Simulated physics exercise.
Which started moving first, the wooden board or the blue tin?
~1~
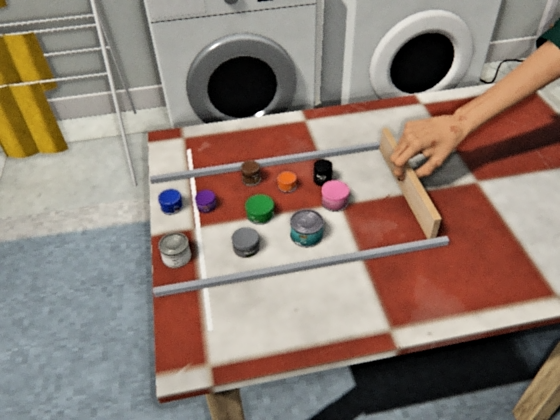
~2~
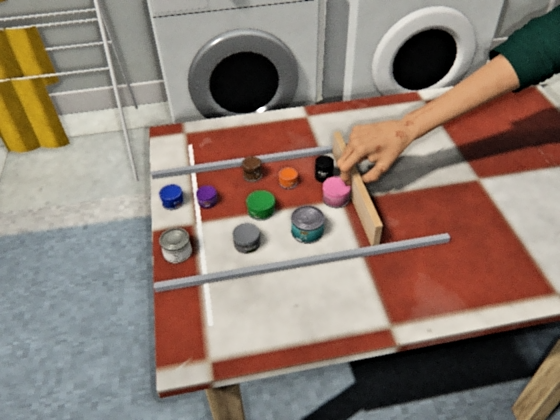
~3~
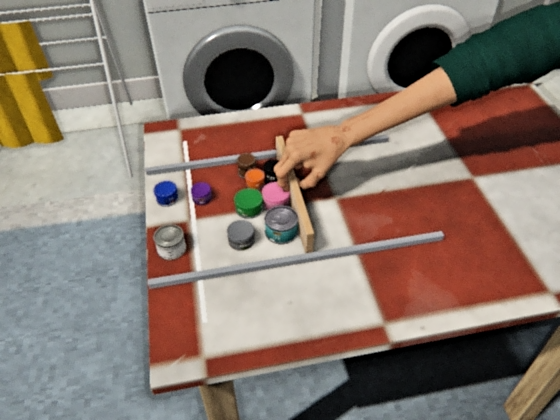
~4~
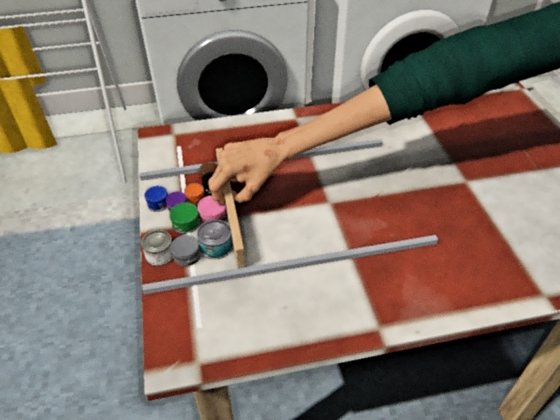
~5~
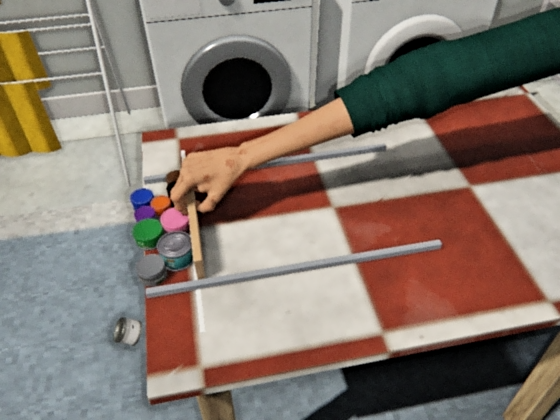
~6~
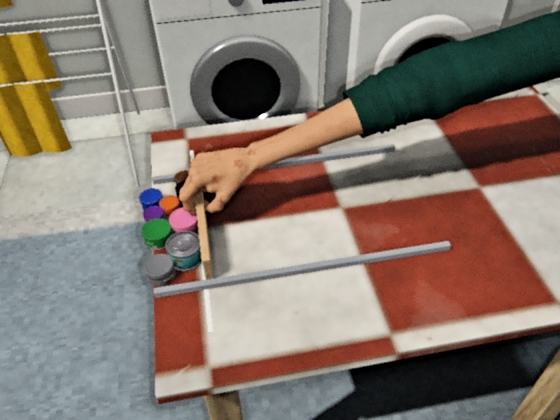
The wooden board started moving first. The blue tin stayed where it was until the board had pushed the other pots up close to the left edge.
